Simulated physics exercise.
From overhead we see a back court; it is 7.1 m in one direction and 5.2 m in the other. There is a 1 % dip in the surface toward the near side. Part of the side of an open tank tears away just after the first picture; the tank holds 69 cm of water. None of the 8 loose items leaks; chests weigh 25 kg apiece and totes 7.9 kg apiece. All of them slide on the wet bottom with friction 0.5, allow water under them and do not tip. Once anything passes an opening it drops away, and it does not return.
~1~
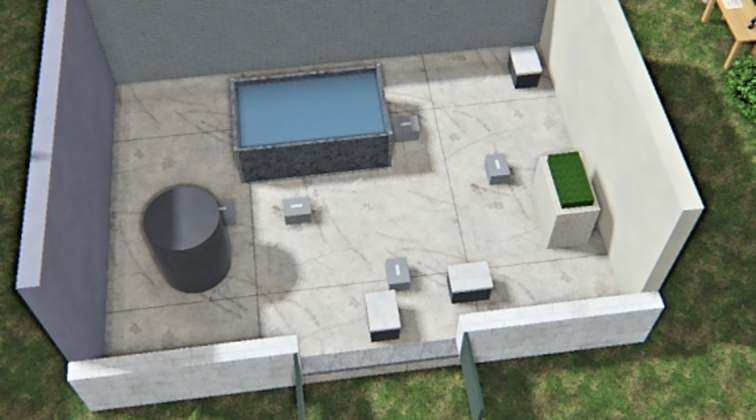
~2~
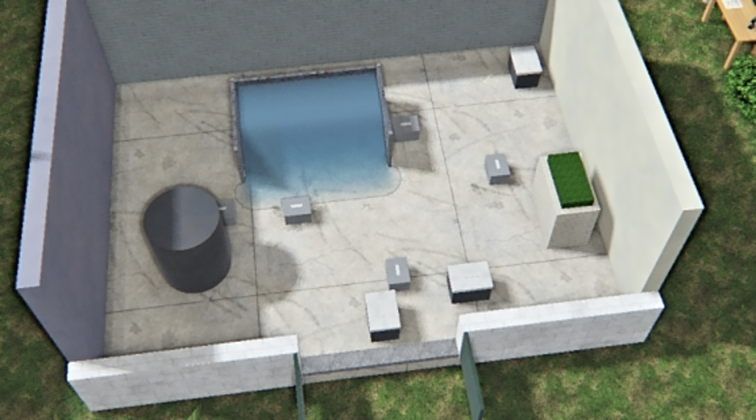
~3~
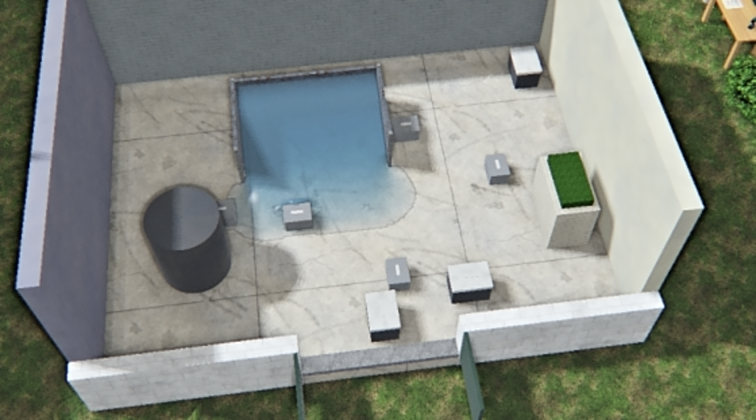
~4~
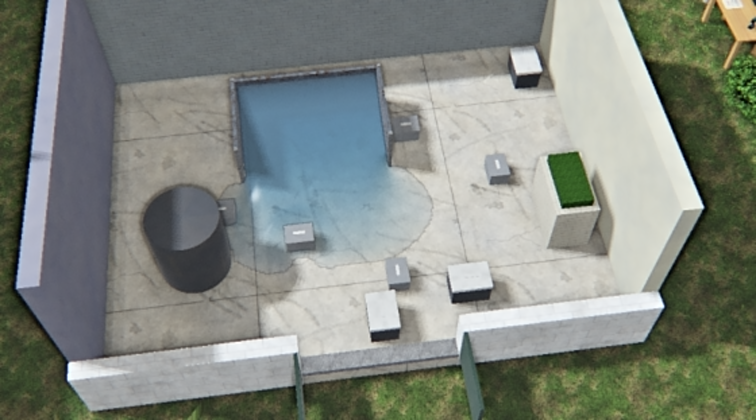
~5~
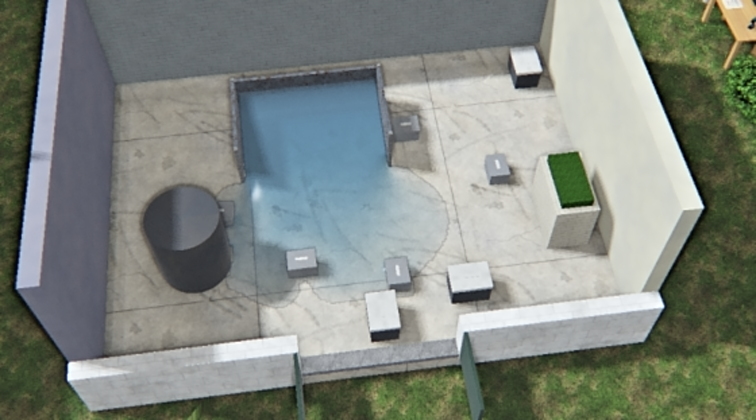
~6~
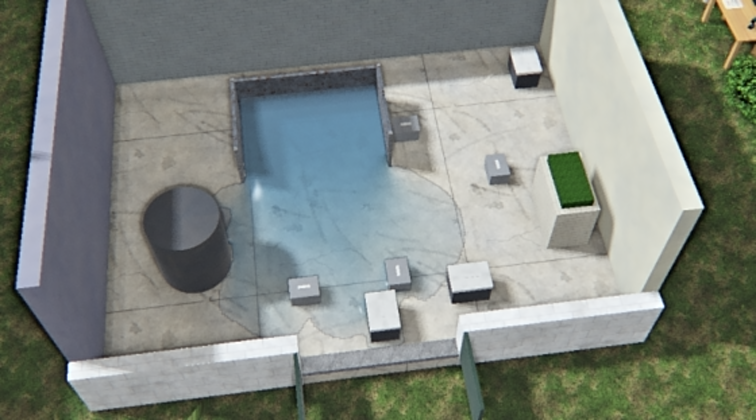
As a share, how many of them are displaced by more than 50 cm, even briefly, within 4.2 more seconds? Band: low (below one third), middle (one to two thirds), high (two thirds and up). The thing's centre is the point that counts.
Middle.
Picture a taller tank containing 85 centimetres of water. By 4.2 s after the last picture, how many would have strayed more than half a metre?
So the tally would be 5.
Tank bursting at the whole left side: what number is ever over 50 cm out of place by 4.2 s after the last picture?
That gives 1 of them.
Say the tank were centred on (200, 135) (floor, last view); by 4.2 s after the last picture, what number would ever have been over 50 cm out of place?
So the tally would be 5.
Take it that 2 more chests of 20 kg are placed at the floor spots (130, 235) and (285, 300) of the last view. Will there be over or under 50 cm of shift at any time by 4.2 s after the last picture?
Beyond it, beyond it.
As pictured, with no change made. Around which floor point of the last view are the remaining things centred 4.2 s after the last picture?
It works out to somewhere near (437, 169) on the floor.
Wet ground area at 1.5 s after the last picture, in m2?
My estimate is roughly 20 m2.
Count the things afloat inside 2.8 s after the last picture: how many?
At that instant the tally stands at 0.
Then, 0.4 s after the last picture 1 of 8 are over 50 cm from their spots; 0 afloat.
Then, 1.5 s after the last picture 5 of 8 are over 50 cm from their spots; 0 afloat.
Then, 2.8 s after the last picture 5 of 8 are over 50 cm from their spots; 0 afloat.
Then, 4.2 s after the last picture 5 of 8 are over 50 cm from their spots, and 5 have been at some point; 0 afloat.
